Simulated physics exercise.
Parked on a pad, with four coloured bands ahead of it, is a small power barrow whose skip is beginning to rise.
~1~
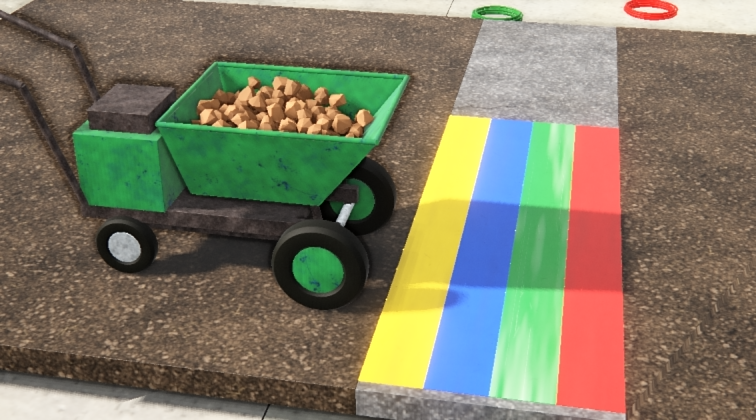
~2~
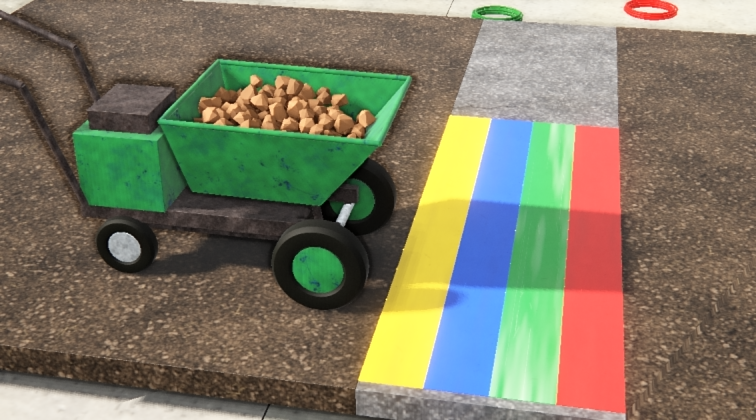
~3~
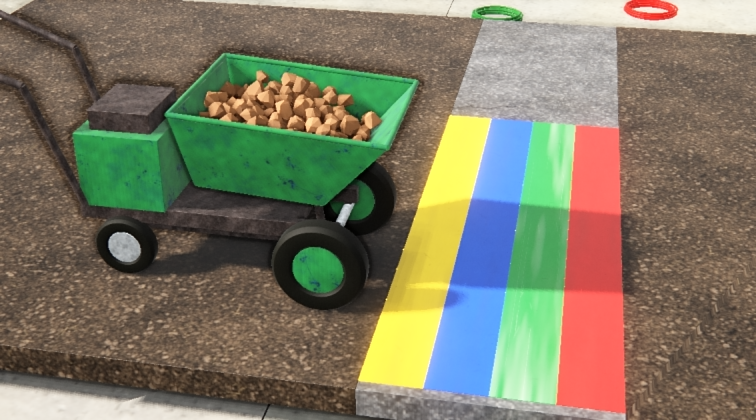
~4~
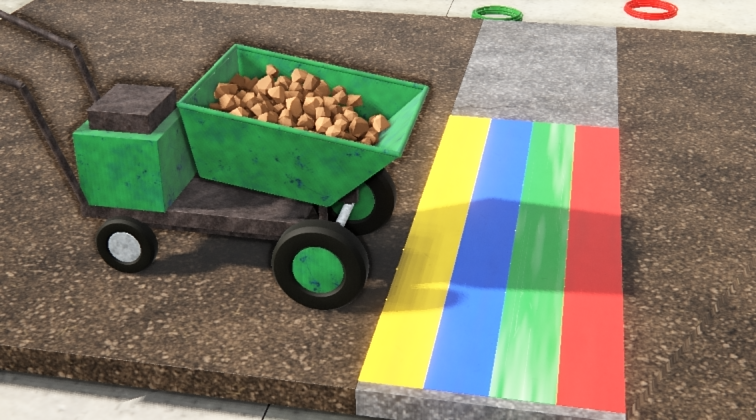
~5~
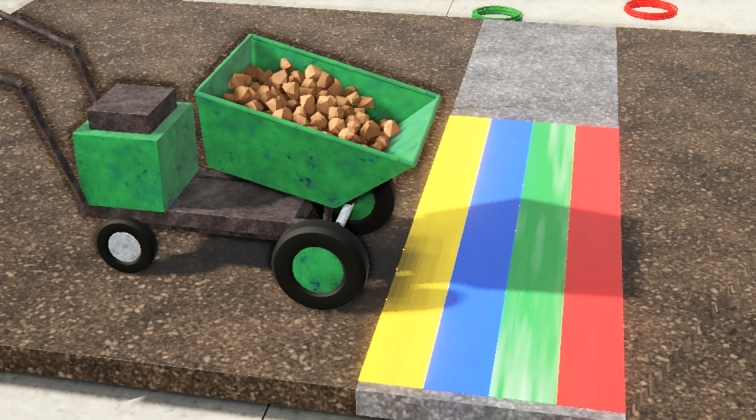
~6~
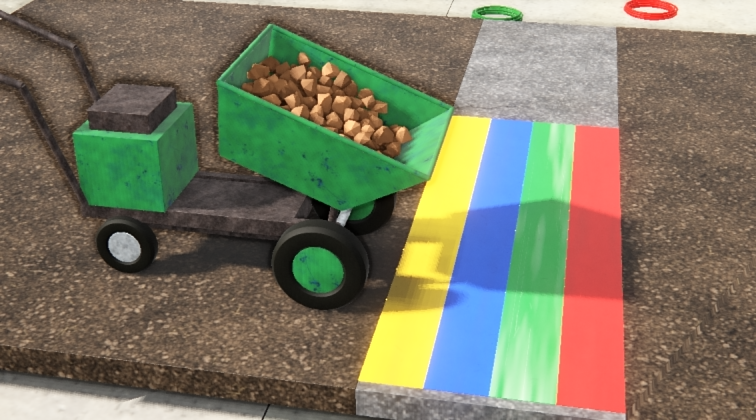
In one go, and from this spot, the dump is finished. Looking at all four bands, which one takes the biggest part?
That would be the green band.
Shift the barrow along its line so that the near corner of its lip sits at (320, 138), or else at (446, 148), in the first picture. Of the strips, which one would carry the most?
The first case gives the blue one, the second gives red.
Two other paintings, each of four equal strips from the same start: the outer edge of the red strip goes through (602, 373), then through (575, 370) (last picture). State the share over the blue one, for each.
First case 0 per cent, second case 0 per cent.
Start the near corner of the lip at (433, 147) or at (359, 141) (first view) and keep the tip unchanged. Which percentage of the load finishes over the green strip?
Around 10 % the first time and around 30 % the second.
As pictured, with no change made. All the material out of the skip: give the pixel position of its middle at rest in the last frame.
The centre comes to rest near (554, 278).
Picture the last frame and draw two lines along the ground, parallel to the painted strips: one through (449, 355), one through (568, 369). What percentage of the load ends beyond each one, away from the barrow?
Around 70 in a hundred for the first, 30 in a hundred for the second.
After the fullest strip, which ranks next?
In second place: That red strip.
Soon, skip tipped steeply; all in the skip.
A while on, skip tipped right over; about half in the skip; a small part over the blue strip; about a third over the green strip; a small part over the red strip; a stray few off the paint.
Towards the end, skip tipped right over; about a quarter in the skip; a small part over the blue strip; about a third over the green strip; about a quarter over the red strip; a small part off the paint.
Finally, skip tipped right over; about a quarter in the skip; none over the yellow strip; a small part over the blue strip; about a third over the green strip; about a quarter over the red strip; a small part off the paint.
